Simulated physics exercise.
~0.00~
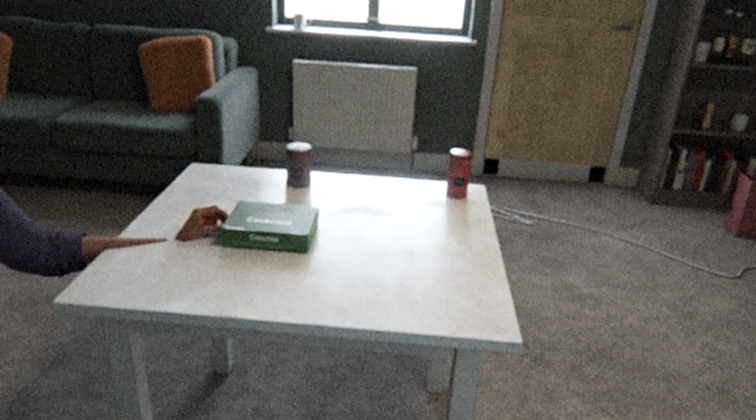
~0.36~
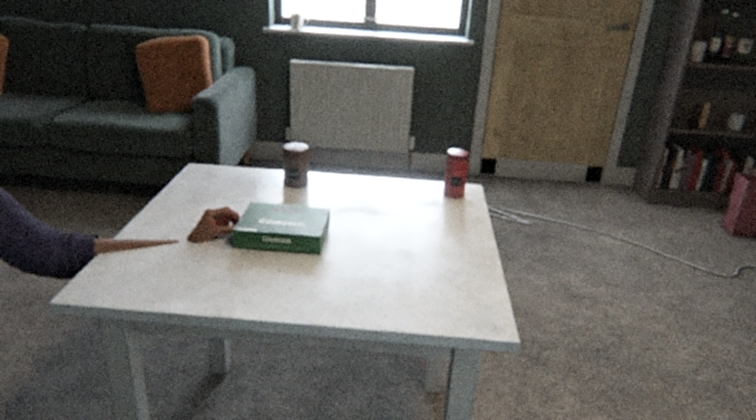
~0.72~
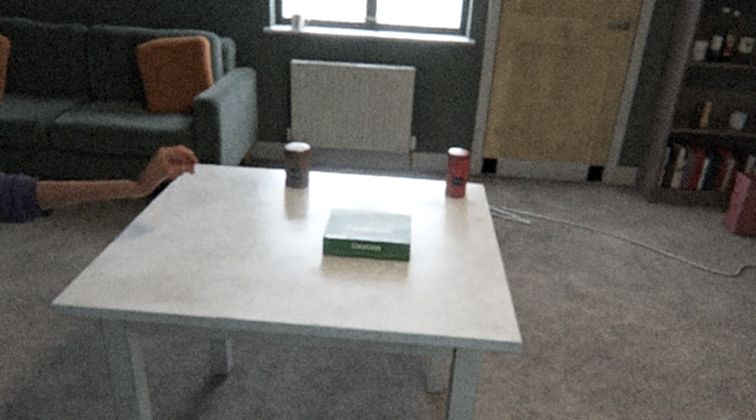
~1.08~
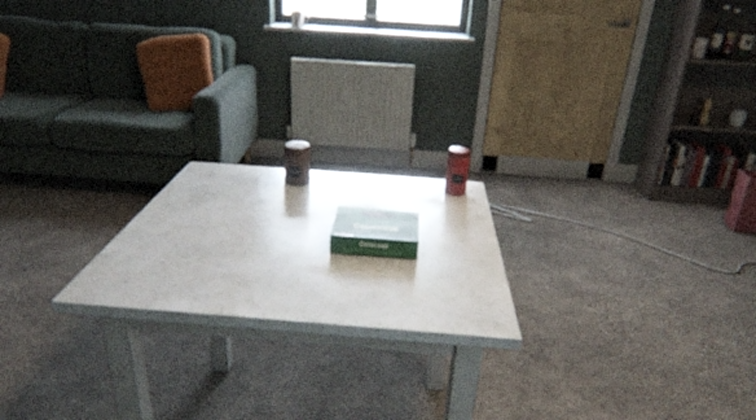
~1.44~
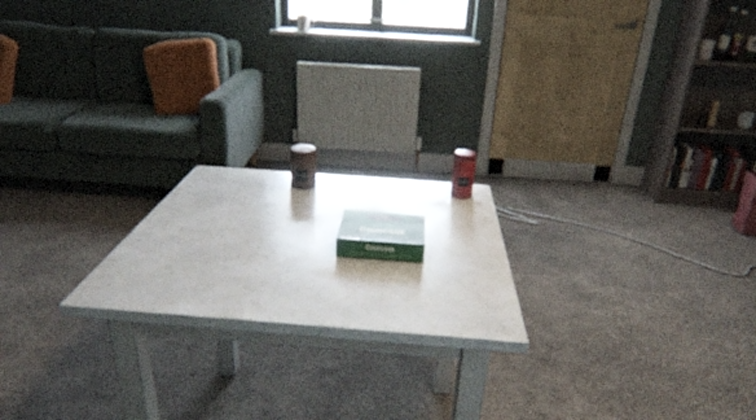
A hand on a dark-sleeved arm reaches in from the left over a pale table in a carpeted living room, seen from slightly above by a gently swaying camera. It rests against a green packet, with a brown jar behind it near the far edge and a red jar towards the far right corner. The hand pushes the packet to the right, then lets go and draws back to the left. The packet slides on a little further right and comes to rest on the table. The arm is gone from view, and both jars still stand in their places.
